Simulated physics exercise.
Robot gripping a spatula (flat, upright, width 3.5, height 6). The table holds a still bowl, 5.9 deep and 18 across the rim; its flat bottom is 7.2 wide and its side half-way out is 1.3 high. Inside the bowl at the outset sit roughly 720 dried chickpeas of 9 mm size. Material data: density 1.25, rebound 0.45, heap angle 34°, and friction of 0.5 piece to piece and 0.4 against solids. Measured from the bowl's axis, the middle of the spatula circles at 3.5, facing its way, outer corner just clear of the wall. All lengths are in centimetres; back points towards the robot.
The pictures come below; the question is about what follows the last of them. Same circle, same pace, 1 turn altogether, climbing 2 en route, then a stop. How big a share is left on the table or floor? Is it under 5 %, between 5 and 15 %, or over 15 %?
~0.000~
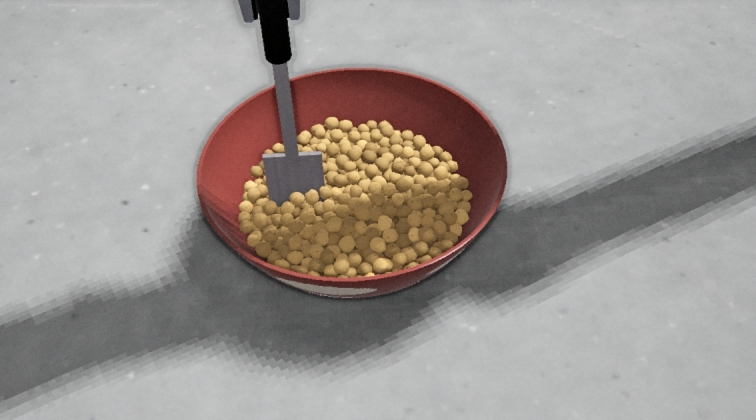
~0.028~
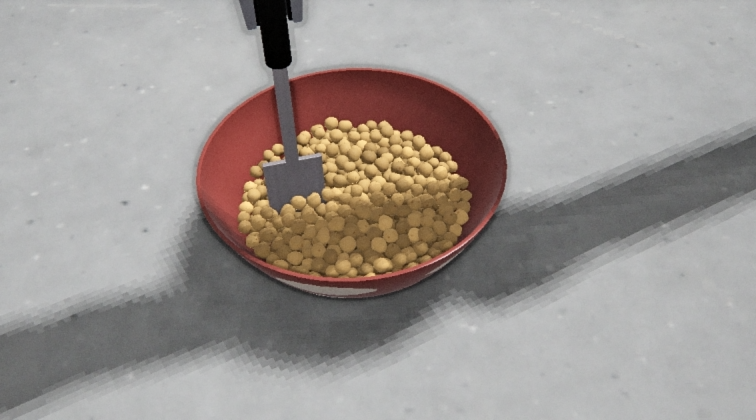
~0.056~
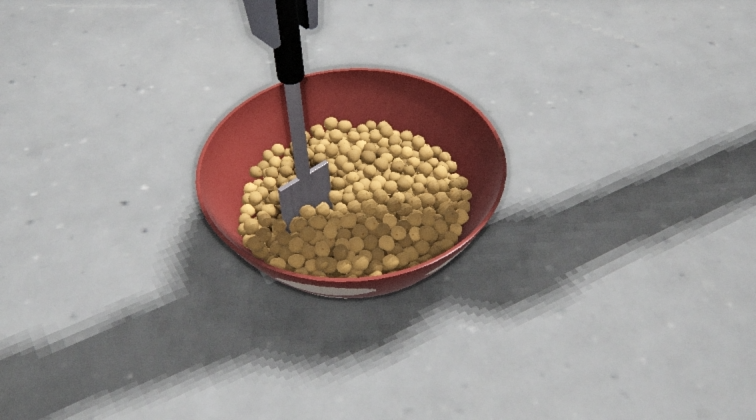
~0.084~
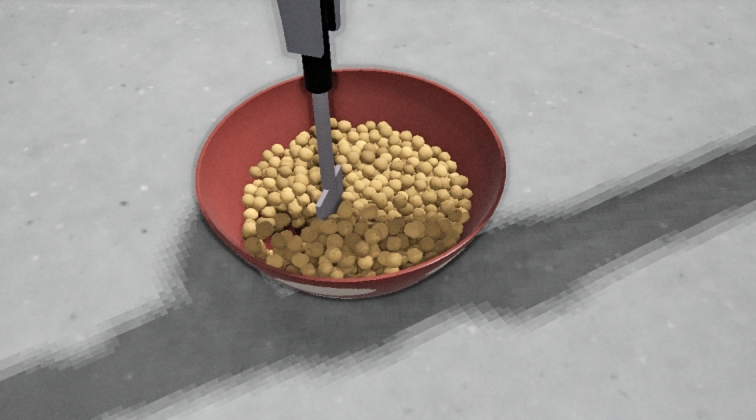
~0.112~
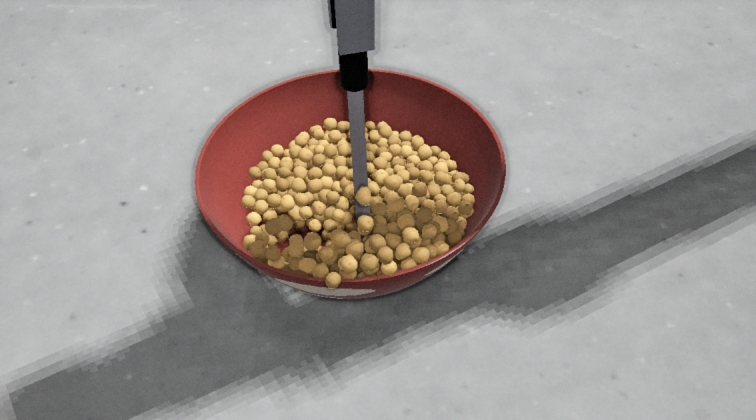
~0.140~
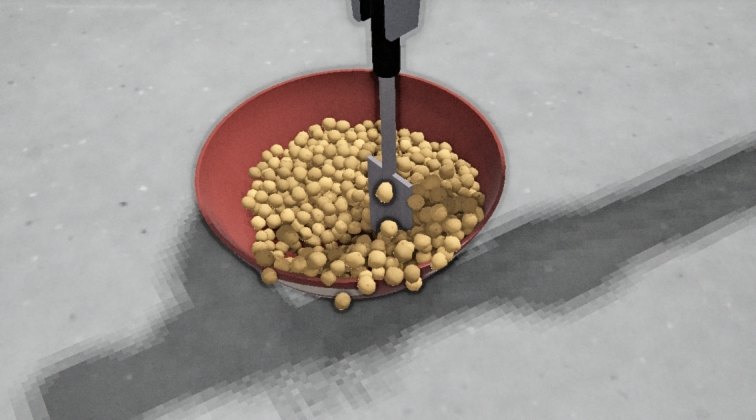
Over 15 %.
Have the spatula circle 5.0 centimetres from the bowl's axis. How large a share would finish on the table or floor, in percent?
It would be near 15 per cent.
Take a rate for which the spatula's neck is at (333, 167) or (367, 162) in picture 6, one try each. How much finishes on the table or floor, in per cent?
First try: About 5 %; second try: About 10 %.
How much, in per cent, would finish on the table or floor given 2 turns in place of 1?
It would be around 30 percent.
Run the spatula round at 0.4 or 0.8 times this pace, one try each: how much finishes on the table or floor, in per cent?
First try close to 0, second close to 10, in per cent.
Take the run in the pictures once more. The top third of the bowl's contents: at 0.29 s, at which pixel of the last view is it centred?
Near (317, 124).
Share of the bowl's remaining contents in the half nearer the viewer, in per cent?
It comes to near 50 percent.
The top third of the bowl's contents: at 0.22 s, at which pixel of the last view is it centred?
Look near (426, 133) for its middle.
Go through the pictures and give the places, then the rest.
In the first frame, spatula neck at (289, 135), 0° round; upper third of the load around (355, 191), from x 245 to 465, top at y 125; 716 in the bowl.
In the second frame, spatula neck at (289, 140), 11° round; upper third of the load around (353, 194), from x 245 to 465, top at y 125.
In the third frame, spatula neck at (301, 156), 39° round; upper third of the load around (351, 205), from x 245 to 465, top at y 125.
In the fourth frame, spatula neck at (327, 165), 69° round; upper third of the load around (360, 217), from x 250 to 465, top at y 125.
In the fifth frame, spatula neck at (360, 164), 99° round; upper third of the load around (381, 218), from x 250 to 470, top at y 125; 713 in the bowl, 3 in flight or on the tool.
In the sixth frame, spatula neck at (389, 151), 130° round; upper third of the load around (414, 206), from x 250 to 480, top at y 125; 699 in the bowl, 17 in flight or on the tool.
By 0.22 s, 213° round, highest piece 13 above the table; 657 in the bowl, 6 on the table or floor, 53 in flight or on the tool.
By 0.29 s, 297° round, highest piece 10 above the table; 614 in the bowl, 50 on the table or floor, 52 in flight or on the tool.
By 0.53 s, 0° round, highest piece 5 above the table; 567 in the bowl, 149 on the table or floor.
By 1.23 s, 0° round, highest piece 5 above the table; 567 in the bowl, 149 on the table or floor.
Final count, 567 in the bowl, 149 on the table or floor. That is 21 % on the table or floor.
